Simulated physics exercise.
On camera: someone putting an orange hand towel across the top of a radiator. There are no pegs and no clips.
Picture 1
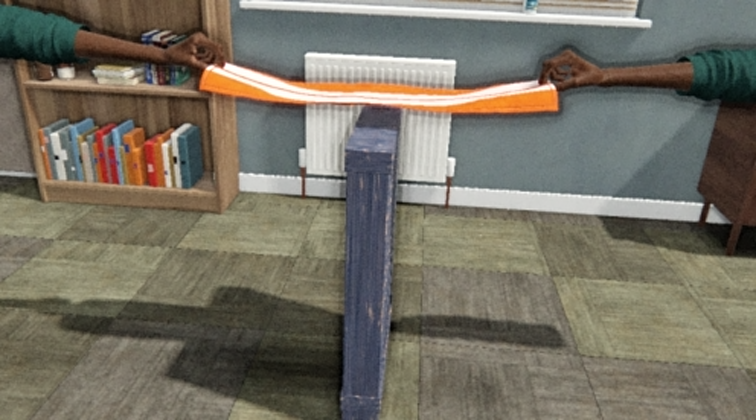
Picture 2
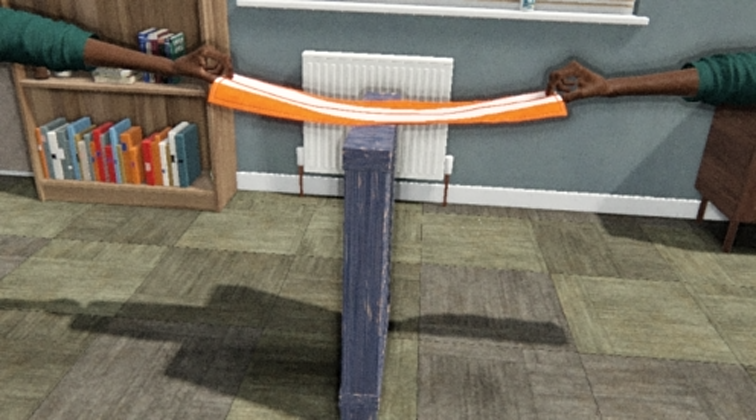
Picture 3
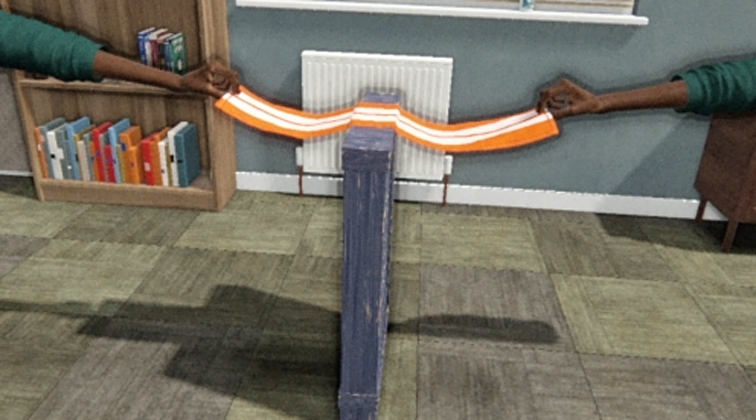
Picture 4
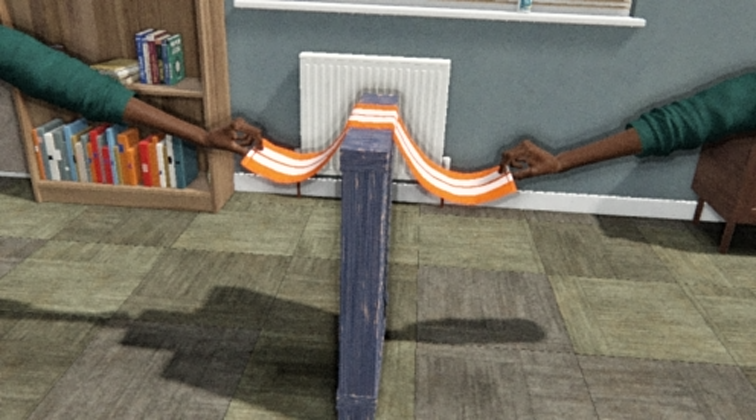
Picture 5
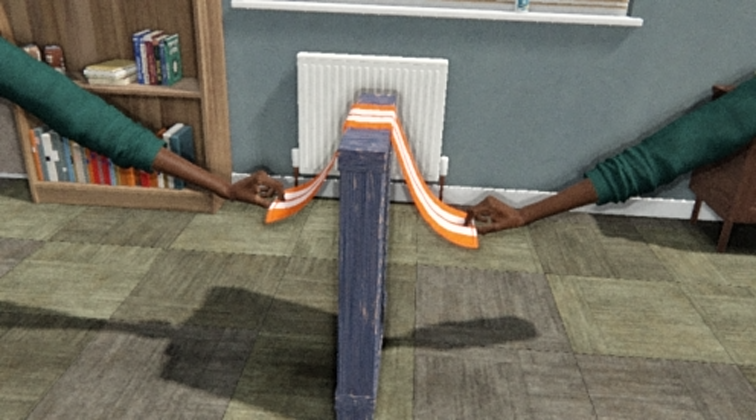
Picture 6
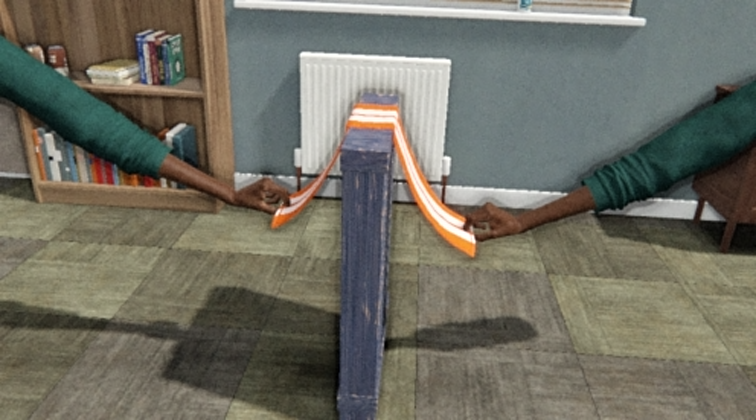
An orange and white striped strip of cloth, stretched between two hands, was lowered across the top of a dark upright panel, and then the hands drew its ends down and inward on either side.
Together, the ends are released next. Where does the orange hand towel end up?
The orange hand towel ends up staying where it was.
Then, 0.22 s later than the last view, hand towel hanging on both sides, left end near (311, 230), right end near (436, 255).
Then, 0.32 s later than the last view, hand towel hanging on both sides, left end near (350, 239), right end near (399, 260).
Finally, hand towel hanging on both sides, left end near (350, 239), right end near (388, 259). The orange hand towel stays on top.
